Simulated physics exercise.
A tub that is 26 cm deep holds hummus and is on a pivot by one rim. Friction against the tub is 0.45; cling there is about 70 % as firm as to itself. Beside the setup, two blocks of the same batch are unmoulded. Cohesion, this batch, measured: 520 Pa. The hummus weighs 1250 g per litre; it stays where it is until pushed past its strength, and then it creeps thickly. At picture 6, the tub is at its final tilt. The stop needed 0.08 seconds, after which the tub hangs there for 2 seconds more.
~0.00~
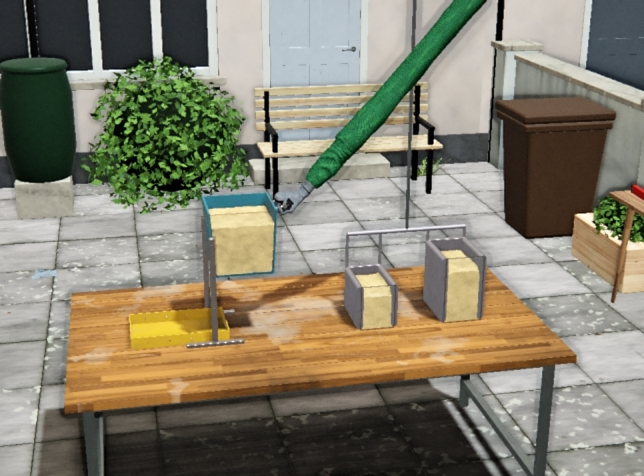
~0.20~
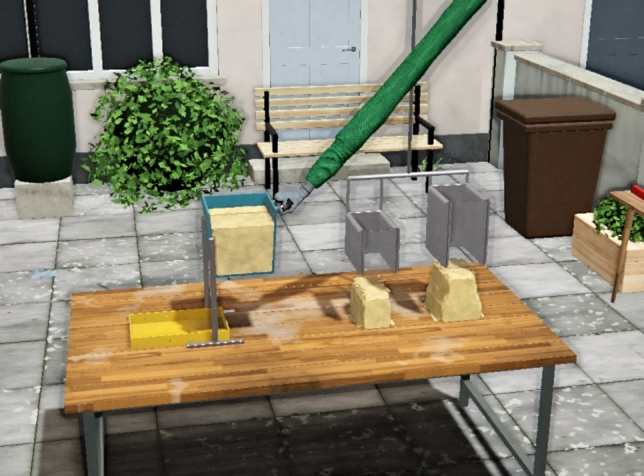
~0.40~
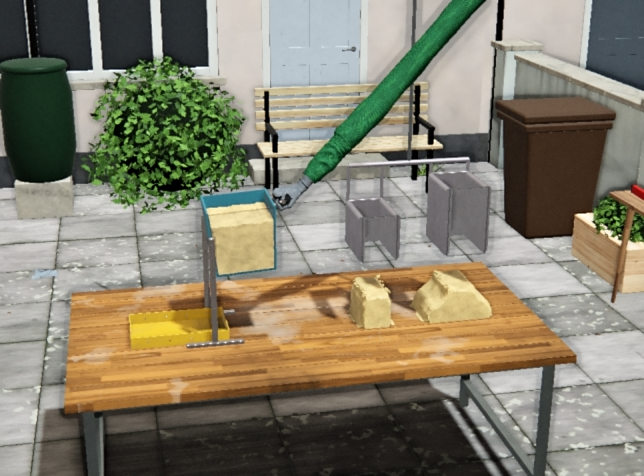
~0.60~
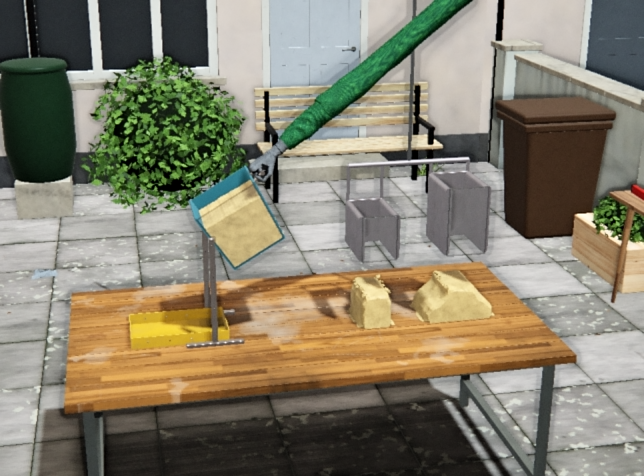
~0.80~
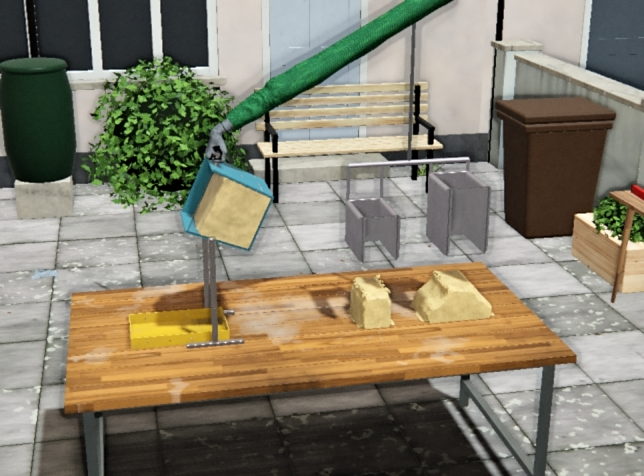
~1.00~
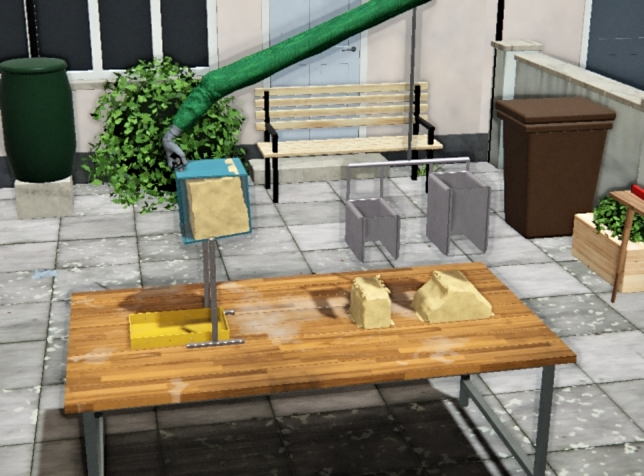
A green arm held a blue-rimmed tub of hummus as a grey frame lifted off two pale blocks, the right one slumping lower; then the arm swung left, tilting the tub onto its side.
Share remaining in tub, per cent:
Near 44 percent.
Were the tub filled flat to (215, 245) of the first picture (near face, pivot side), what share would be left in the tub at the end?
It would be near 70 %.
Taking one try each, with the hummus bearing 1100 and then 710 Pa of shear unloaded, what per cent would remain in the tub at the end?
It'd be some 100 percent the first time and some 55 percent the second.
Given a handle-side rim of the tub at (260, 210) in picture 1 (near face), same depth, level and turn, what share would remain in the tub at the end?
Remaining in tub at end: Approx. 70 %.
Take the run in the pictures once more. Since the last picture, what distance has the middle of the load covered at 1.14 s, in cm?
The change is near 6 cm.
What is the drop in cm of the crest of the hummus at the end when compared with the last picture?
Roughly 14 cm.
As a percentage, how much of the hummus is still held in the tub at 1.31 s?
Near 60 in a hundred.
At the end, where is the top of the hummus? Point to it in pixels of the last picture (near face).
Near (231, 212).
After 1.14 s, the tub is at 93 degrees and holds 91 %.
After 1.31 s, the tub is at 93 degrees and holds 58 %.
After 1.48 s, the tub is at 93 degrees and holds 45 %.
After 1.65 s, the tub is at 93 degrees and holds 44 %.
After 3.00 s, the tub is at 93 degrees and holds 44 %.
